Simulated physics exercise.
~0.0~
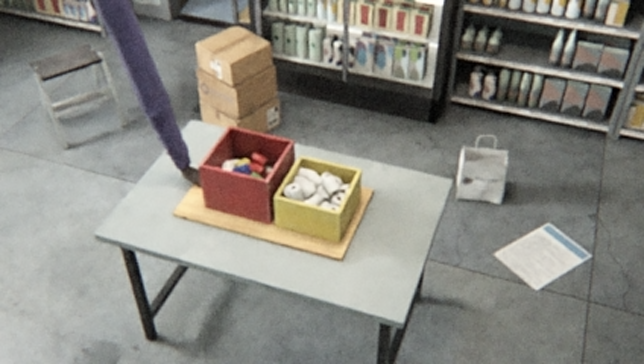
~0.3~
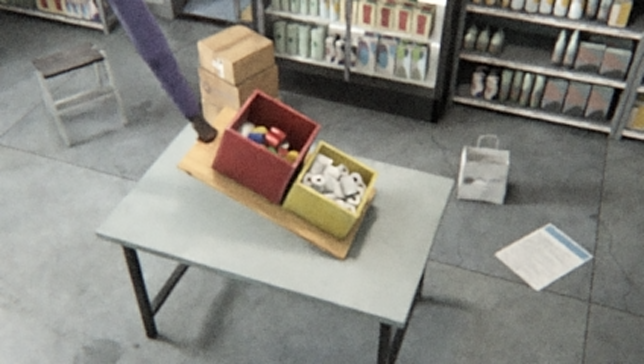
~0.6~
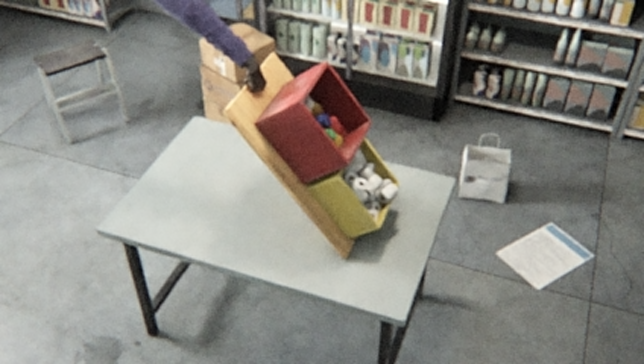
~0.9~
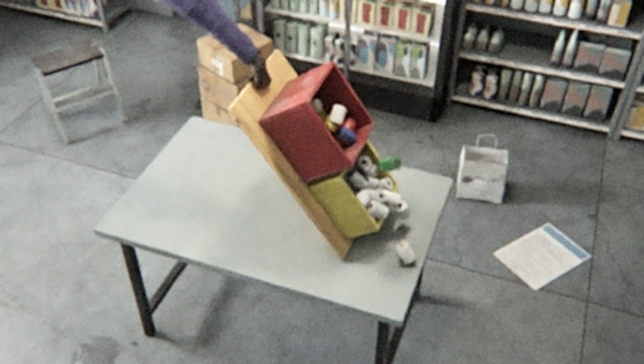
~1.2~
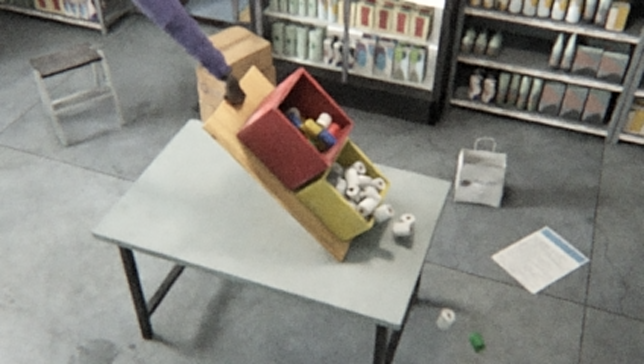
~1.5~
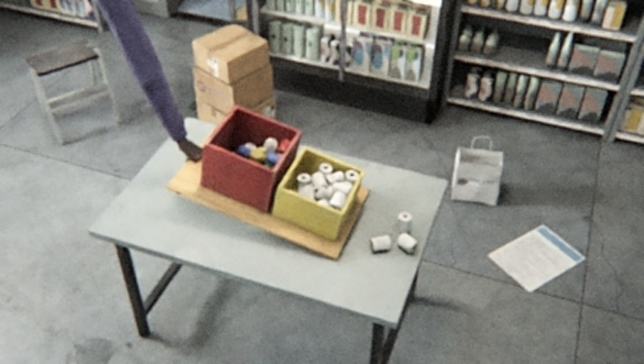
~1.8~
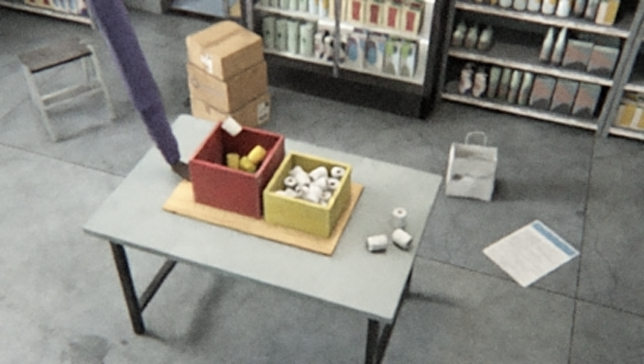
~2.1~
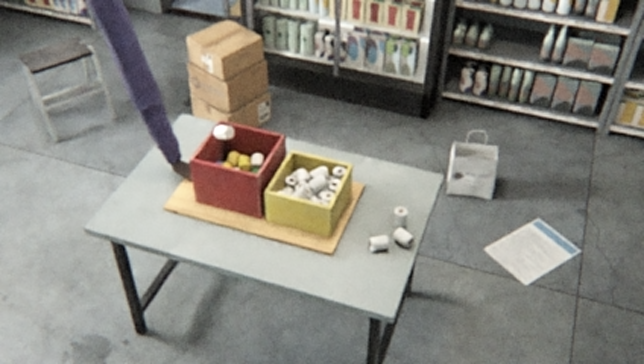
Storeroom table, a purple-sleeved arm tipping a board with red and yellow boxes, spilling a few pieces, then lowering it flat.
